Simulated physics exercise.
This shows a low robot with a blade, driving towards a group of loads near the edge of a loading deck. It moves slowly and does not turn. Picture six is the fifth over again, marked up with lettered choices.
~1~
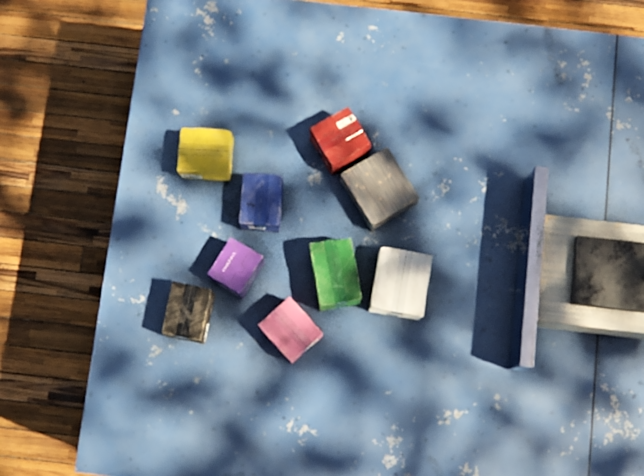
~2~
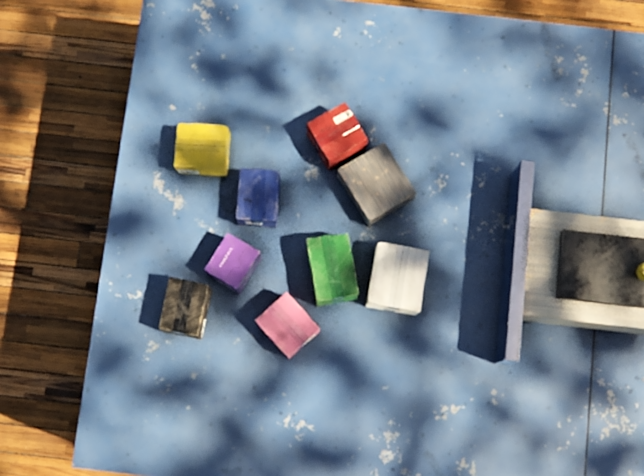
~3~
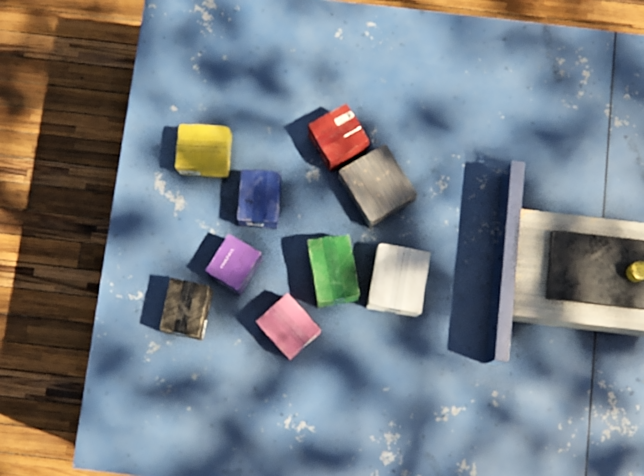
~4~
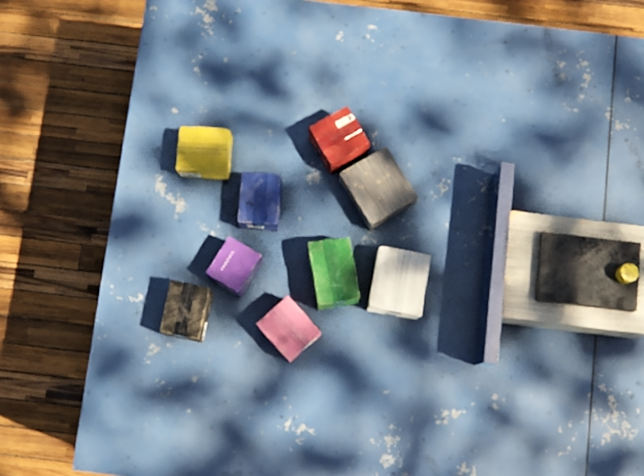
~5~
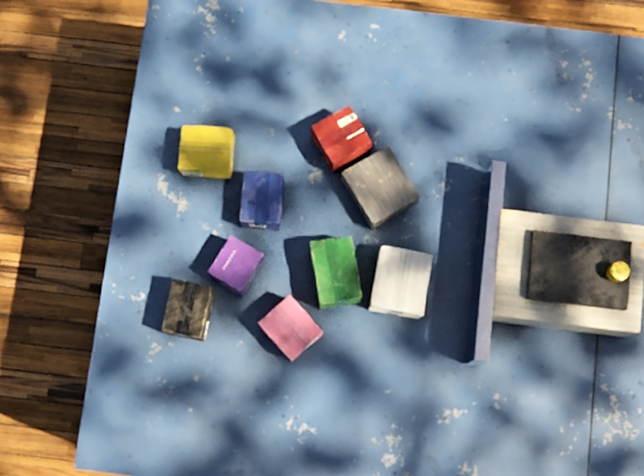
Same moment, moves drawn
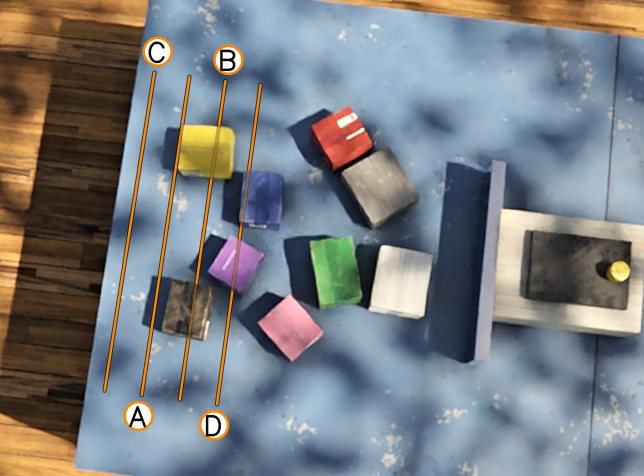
A low robot with a wide blade crept slowly left across a blue deck towards a scattered group of colourful boxes, closing the gap to the white one, while the boxes all stayed put.
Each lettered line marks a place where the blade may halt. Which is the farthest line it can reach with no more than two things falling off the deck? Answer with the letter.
It can go as far as B.
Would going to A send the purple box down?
Yes.
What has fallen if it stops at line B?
The purple box.
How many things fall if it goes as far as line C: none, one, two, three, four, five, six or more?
In all, six or more.
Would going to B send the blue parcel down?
No.
On the copy, A at (166, 231); B at (203, 236); C at (130, 227); D at (239, 240).
On B. First, robot (468, 257); red parcel (331, 128); grey crate (347, 179).
Then, robot (364, 244); purple box (161, 257); black box (168, 313).
Finally, robot (284, 235); purple box over the edge; yellow box (136, 137); one fallen.
By contrast, A drops four; C drops seven; D is within the limit but short.
